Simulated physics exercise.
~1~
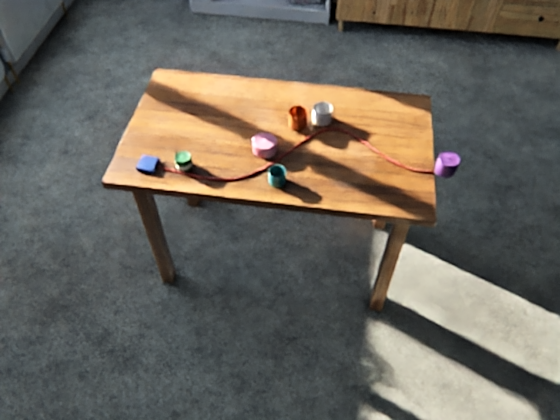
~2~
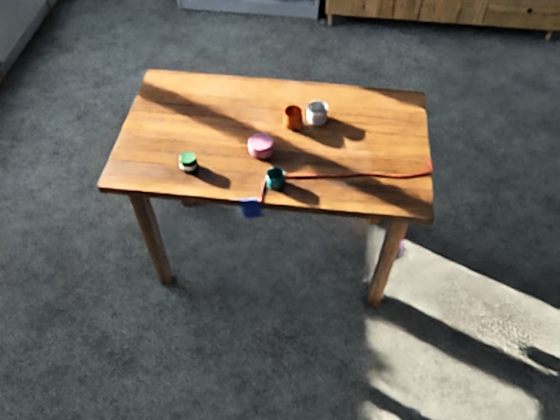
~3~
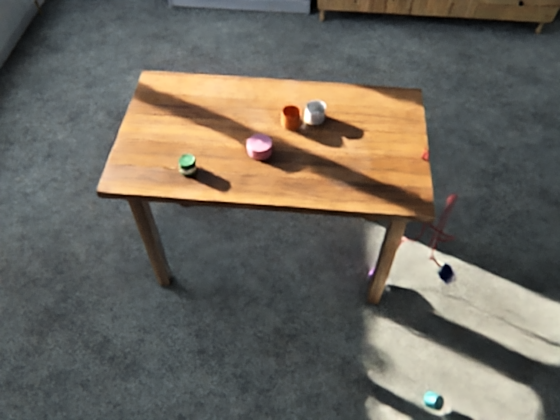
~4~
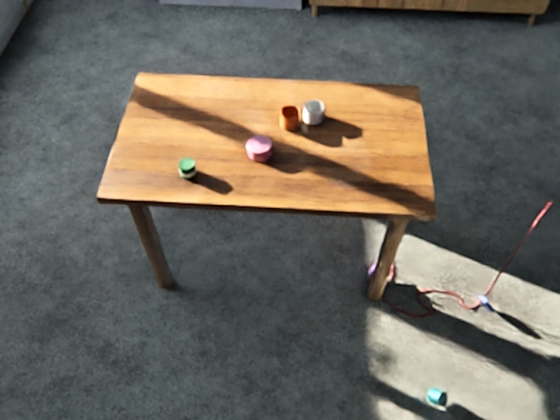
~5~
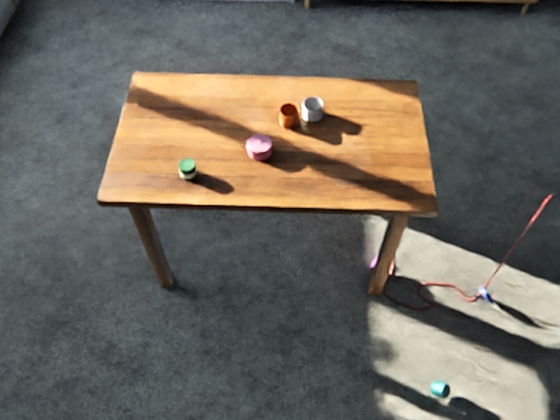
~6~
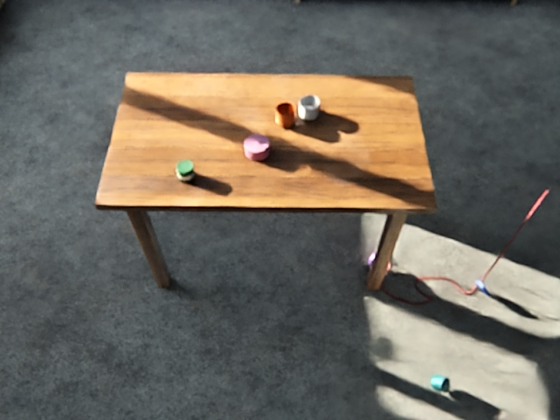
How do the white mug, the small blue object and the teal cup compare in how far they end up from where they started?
The white mug stays where it was on the table, while the blue object and the teal cup both travel a long way and end on the sunlit floor to the lower right.
